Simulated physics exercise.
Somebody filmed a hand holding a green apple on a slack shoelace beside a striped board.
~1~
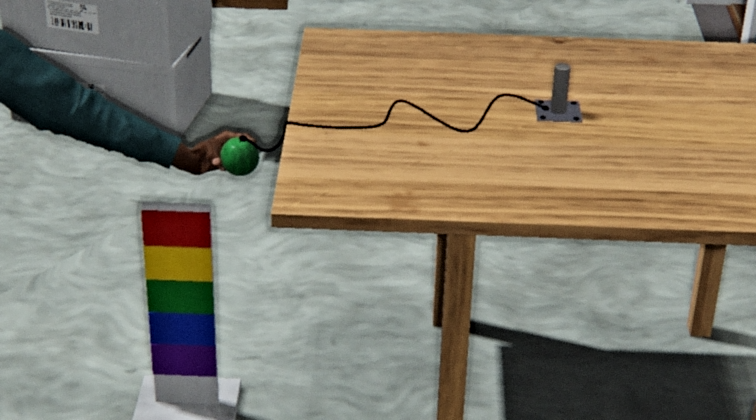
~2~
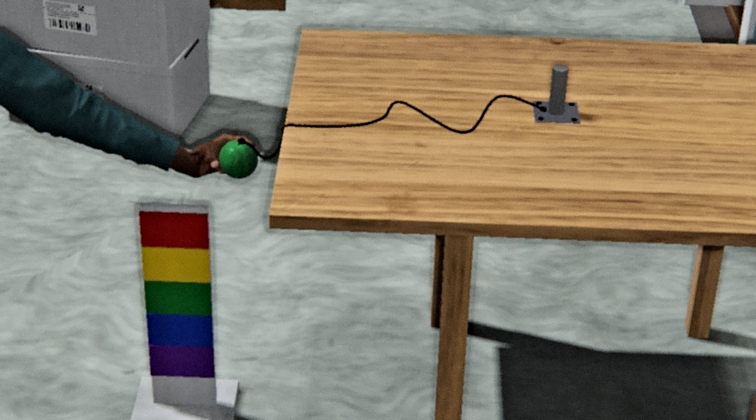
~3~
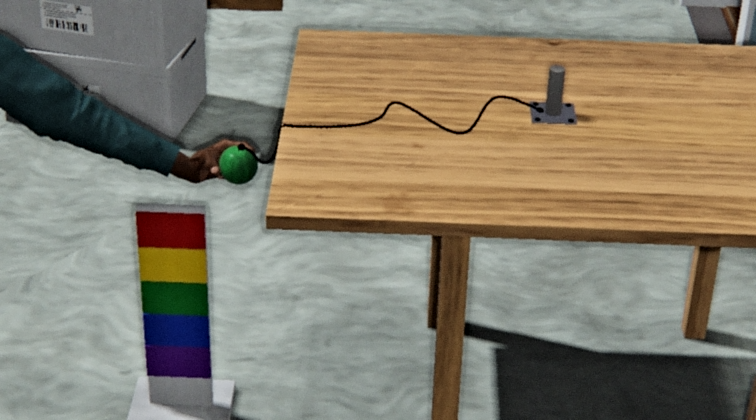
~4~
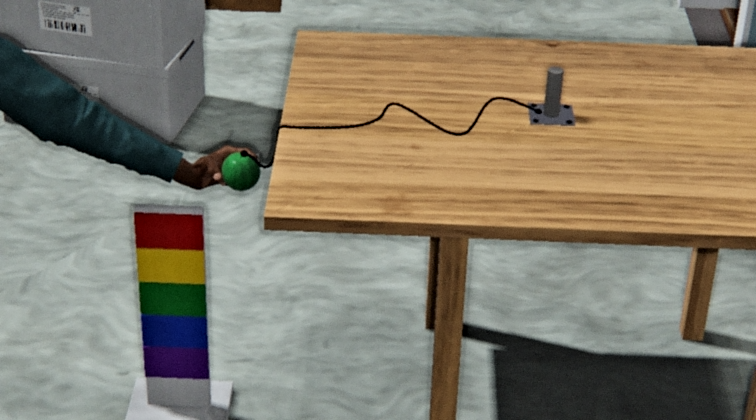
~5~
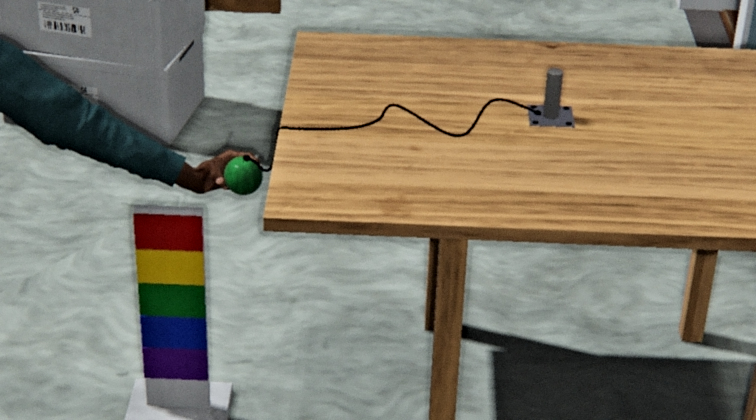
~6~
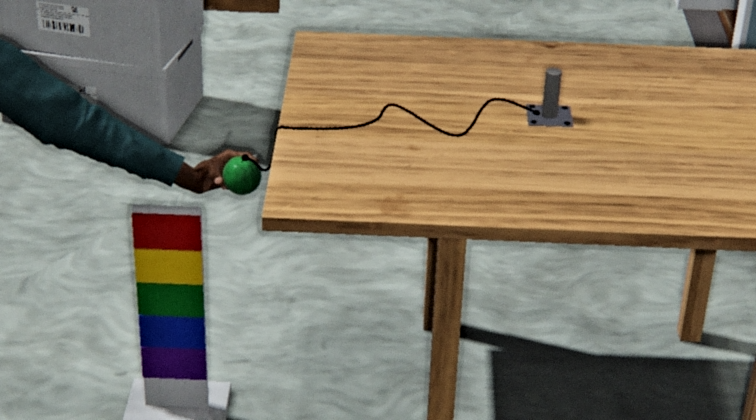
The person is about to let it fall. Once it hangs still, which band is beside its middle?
The green one.
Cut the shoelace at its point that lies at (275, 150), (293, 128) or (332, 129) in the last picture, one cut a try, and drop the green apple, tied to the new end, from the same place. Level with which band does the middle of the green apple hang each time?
Taking them in turn: Yellow; red; above them all.
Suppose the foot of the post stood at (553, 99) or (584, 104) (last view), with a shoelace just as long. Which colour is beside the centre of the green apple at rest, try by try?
It would be green; yellow.
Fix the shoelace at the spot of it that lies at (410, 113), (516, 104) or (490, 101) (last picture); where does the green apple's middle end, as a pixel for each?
In that order: (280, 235), (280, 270) and (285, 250).
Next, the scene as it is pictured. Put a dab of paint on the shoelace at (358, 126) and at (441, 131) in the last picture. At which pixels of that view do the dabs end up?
Near (279, 151) and (376, 114).
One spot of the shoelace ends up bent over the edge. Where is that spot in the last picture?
It lies at about (382, 113).
Soon after, apple near (246, 298); level with green.
After that, apple near (308, 290); level with green.
And then, apple near (276, 290); level with green.
In the end, apple near (280, 295); level with green. The shoelace holds its middle at green.
